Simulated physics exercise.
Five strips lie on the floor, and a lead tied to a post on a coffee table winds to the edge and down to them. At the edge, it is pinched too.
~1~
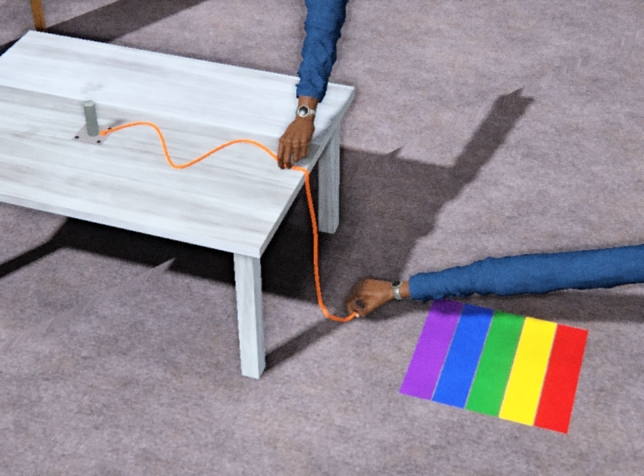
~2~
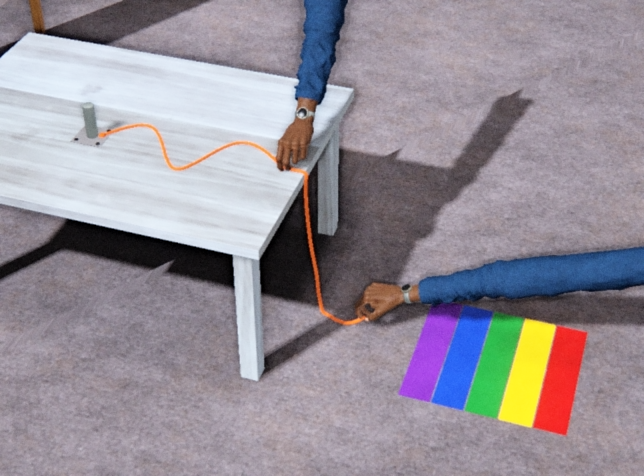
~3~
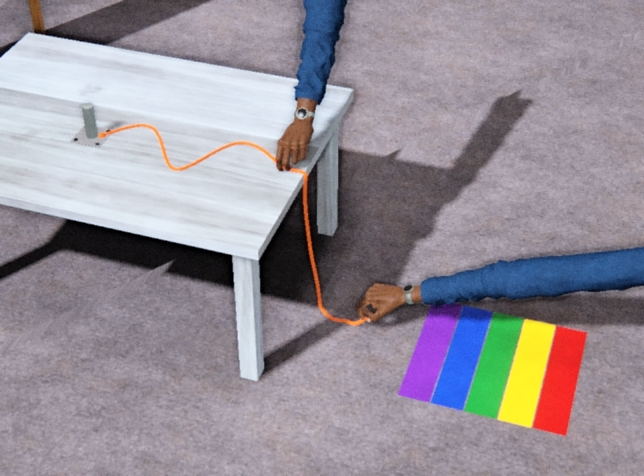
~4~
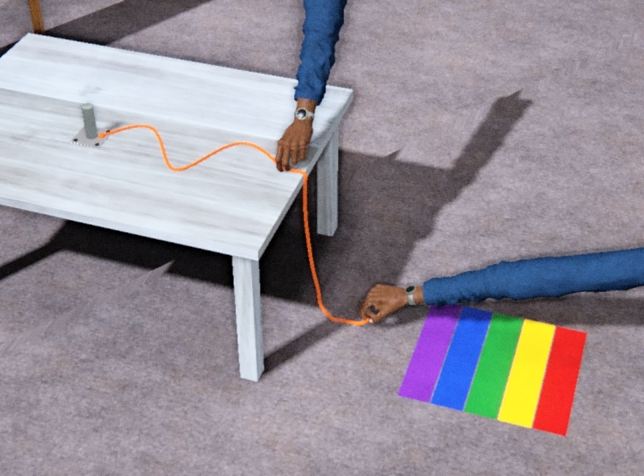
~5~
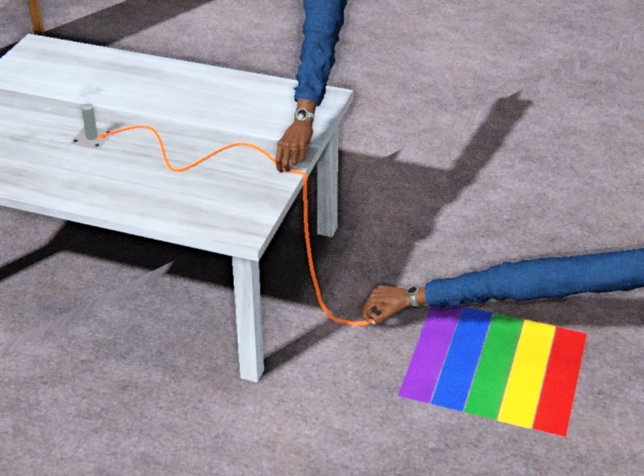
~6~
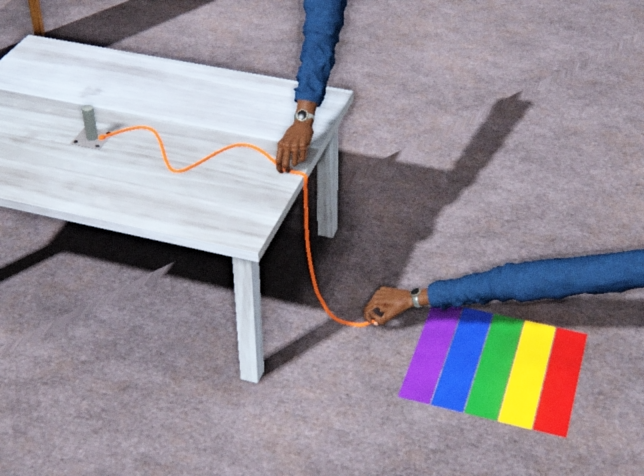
A blue-sleeved hand low at the right draws the loose end of an orange cord slightly rightward above a grey carpet, seen from a fixed, raised view. The cord winds from a grey post across a whitish wooden table to its edge, where another hand pins it; purple, blue, green, yellow and red strips lie at lower right. The pinning hand stays still while the lower hand's small movement slows.
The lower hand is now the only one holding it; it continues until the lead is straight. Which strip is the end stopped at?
Stopped at red.
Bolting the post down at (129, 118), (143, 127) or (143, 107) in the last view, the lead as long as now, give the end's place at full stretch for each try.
Estimated pixels per try: (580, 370); (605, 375); (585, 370).
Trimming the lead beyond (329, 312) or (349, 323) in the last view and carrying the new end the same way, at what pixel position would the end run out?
Case by case: Roughly (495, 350), then roughly (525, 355).
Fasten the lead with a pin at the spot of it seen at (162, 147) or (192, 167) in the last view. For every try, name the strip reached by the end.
In order, yellow and green.
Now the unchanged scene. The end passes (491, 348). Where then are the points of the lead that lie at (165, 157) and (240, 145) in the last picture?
Roughly (198, 161) for the first and (300, 179) for the second.
Soon after, end near (491, 348); over green.
After that, end near (535, 358); over yellow.
At the stop, end near (562, 364); over red. Over red.
